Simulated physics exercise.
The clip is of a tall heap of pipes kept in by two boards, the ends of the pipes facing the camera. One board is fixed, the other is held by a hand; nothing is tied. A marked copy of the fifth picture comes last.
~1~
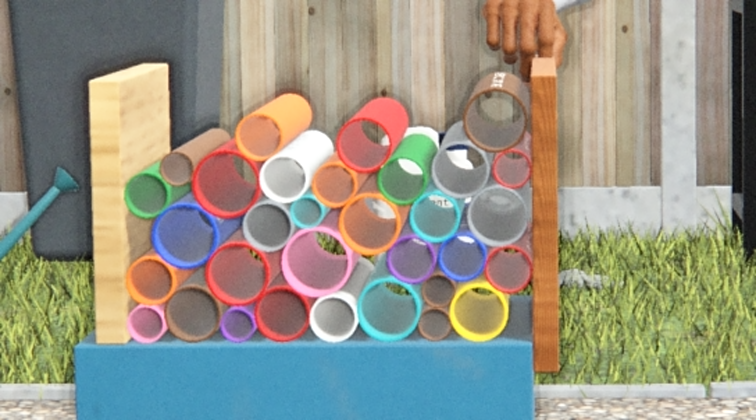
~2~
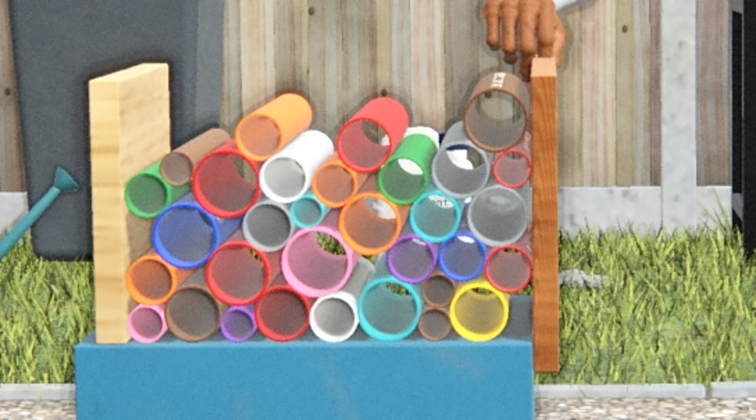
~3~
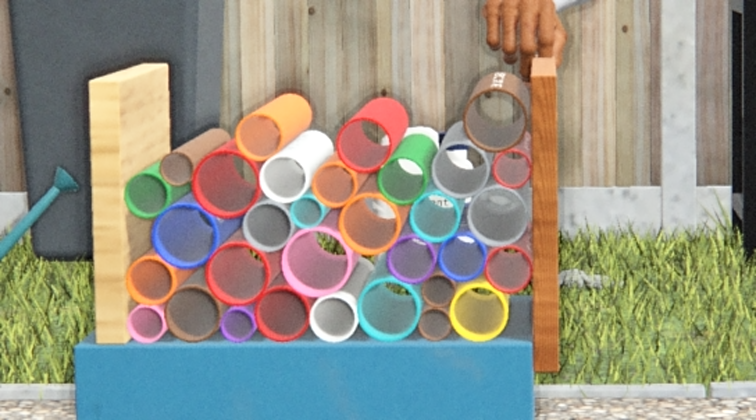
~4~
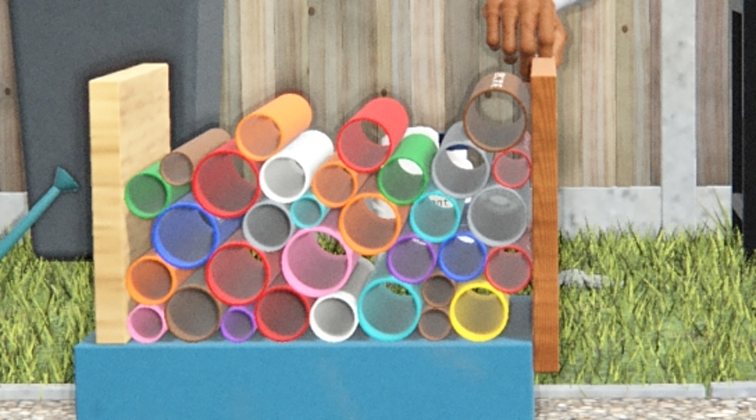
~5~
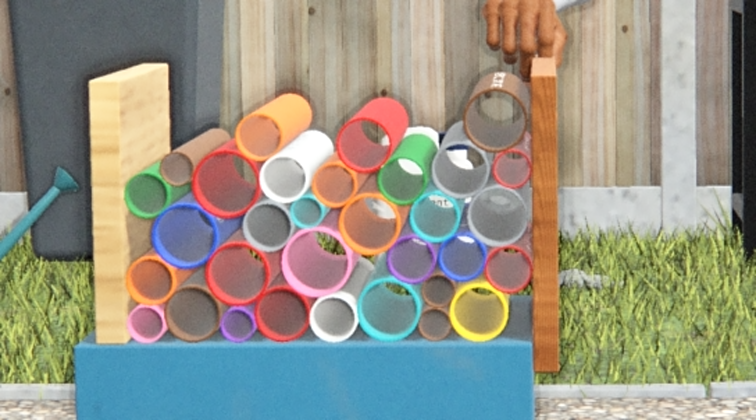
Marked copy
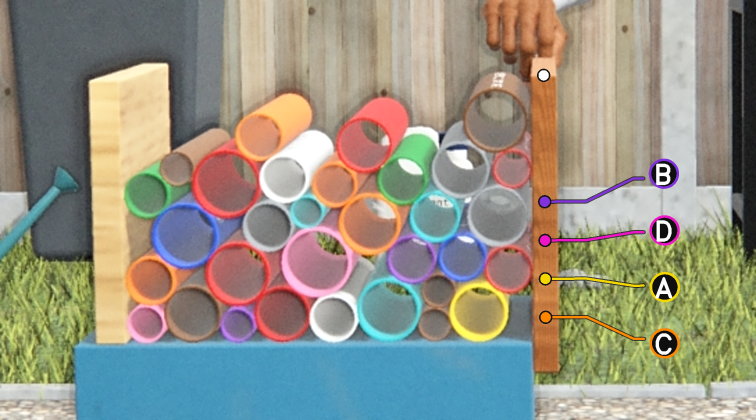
In a fenced yard, a hand rests atop the right-hand board beside a heap of colourful pipes, with nothing visibly moving.
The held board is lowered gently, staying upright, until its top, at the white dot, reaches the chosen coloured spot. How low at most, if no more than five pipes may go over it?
A is the limit.
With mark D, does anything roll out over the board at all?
Yes.
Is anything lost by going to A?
Yes.
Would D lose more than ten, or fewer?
At D, fewer than ten.
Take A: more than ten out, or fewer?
Fewer than ten.
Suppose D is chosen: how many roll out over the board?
It comes to two.
On the marked copy, A at (545, 278); B at (545, 201); C at (546, 317); D at (545, 241); the white dot at (544, 75).
Taking A. A third of the way, top of the board (532, 168).
Two thirds of the way, top of the board (533, 272).
When it is over, top of the board (533, 277), two out over the board.
As for the rest, B two out over the board; C more than five out over the board; D two out over the board.
